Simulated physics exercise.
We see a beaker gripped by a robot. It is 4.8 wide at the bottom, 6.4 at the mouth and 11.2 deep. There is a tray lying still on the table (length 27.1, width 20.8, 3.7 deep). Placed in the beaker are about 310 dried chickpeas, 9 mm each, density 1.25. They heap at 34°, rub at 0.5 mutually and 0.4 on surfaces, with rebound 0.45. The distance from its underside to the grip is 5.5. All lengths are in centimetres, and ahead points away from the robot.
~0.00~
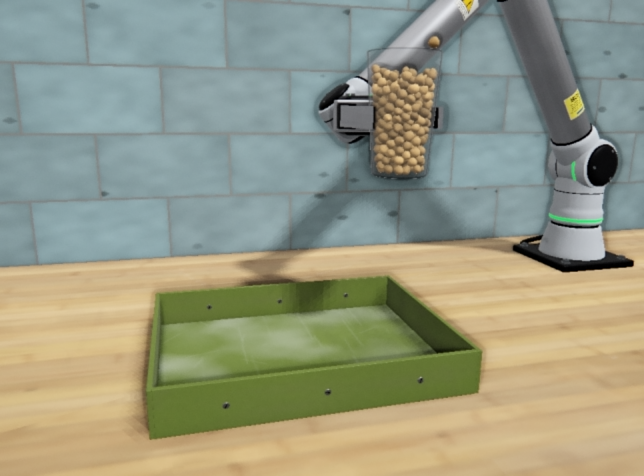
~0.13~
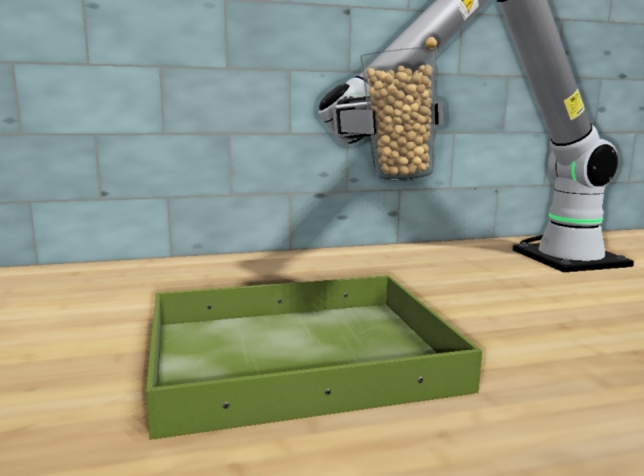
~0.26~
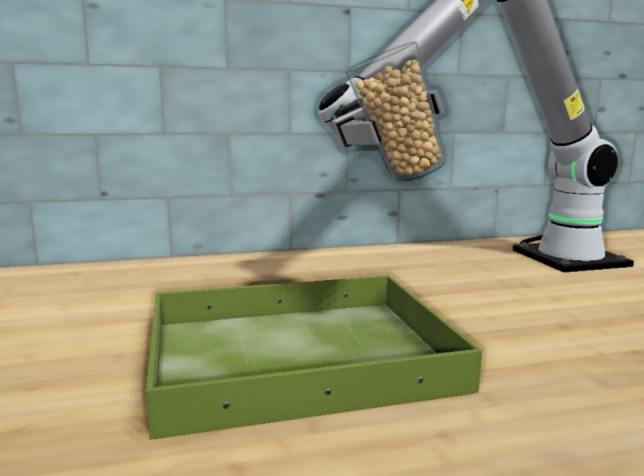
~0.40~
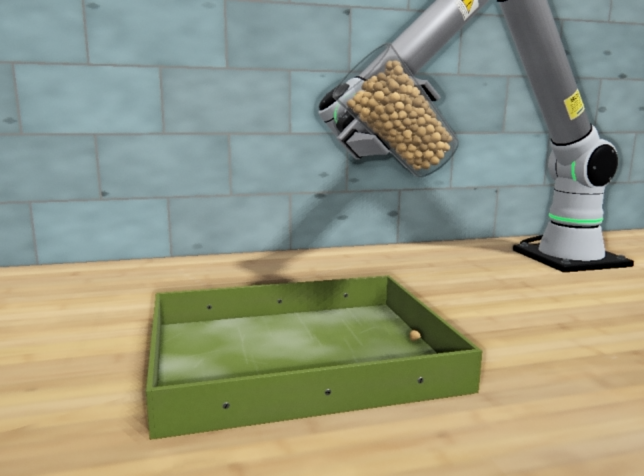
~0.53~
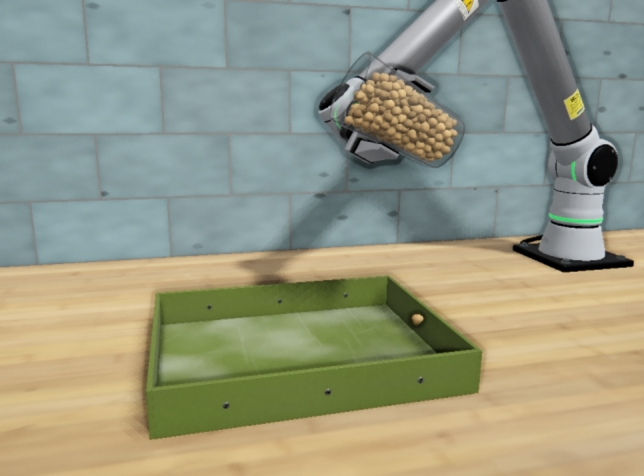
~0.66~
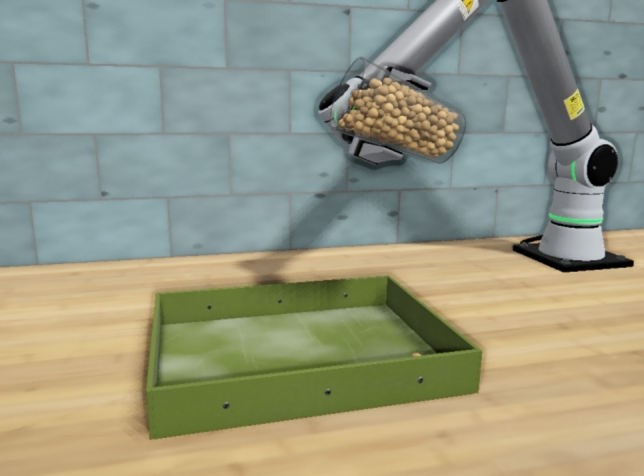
Robot arm tilting a clear beaker packed with dried chickpeas above a green tray, a single chickpea dropping into the tray.
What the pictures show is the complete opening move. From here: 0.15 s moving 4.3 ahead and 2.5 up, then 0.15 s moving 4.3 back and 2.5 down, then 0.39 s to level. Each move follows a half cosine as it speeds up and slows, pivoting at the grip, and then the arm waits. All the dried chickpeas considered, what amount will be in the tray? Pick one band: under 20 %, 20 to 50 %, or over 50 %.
20 to 50 %.
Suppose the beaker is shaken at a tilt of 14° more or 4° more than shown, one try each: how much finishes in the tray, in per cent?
Roughly 55 per cent on the first try and 35 per cent on the second.
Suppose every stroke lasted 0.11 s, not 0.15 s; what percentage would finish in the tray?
In that case it would be near 60 percent.
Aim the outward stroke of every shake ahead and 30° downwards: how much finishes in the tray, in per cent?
Some 10 in a hundred.
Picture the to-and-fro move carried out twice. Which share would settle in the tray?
It would come to around 45 %.
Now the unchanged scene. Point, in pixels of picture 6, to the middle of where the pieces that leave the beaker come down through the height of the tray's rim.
Centre: Roughly (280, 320).
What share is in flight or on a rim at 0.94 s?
Reading at that time: Some 21 per cent.
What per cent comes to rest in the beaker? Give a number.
70 %.
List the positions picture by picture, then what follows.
The first frame shows beaker middle at (402, 116), level; upper third of the load around (404, 87), from x 375 to 435, top at y 45; 309 in the beaker.
The second frame shows beaker middle at (402, 116), tilted 7° forward; upper third of the load around (402, 87), from x 370 to 430, top at y 45; 308 in the beaker, 1 in flight or on a rim.
The third frame shows beaker middle at (401, 117), tilted 24° forward; upper third of the load around (396, 90), from x 360 to 435, top at y 65; 308 in the beaker, 1 in flight or on a rim.
The fourth frame shows beaker middle at (401, 117), tilted 45° forward; upper third of the load around (390, 96), from x 350 to 450, top at y 65; 308 in the beaker, 1 in the tray.
The fifth frame shows beaker middle at (401, 117), tilted 62° forward; upper third of the load around (389, 99), from x 350 to 455, top at y 80; 308 in the beaker, 1 in the tray.
The sixth frame shows beaker middle at (401, 117), tilted 69° forward; upper third of the load around (390, 101), from x 345 to 455, top at y 80; 308 in the beaker, 1 in the tray.
After 0.94 s, tilted 69° forward, highest piece 26 above the table; 244 in the beaker, 1 in the tray, 64 in flight or on a rim.
After 1.21 s, tilted 19° forward, highest piece 28 above the table; 217 in the beaker, 86 in the tray, 6 in flight or on a rim.
After 1.55 s, level, highest piece 27 above the table; 217 in the beaker, 88 in the tray, 4 on the table or floor.
After 2.60 s, level, highest piece 27 above the table; 217 in the beaker, 88 in the tray, 4 on the table or floor.
At rest, 217 in the beaker, 88 in the tray, 4 on the table or floor. That is 28 % in the tray.
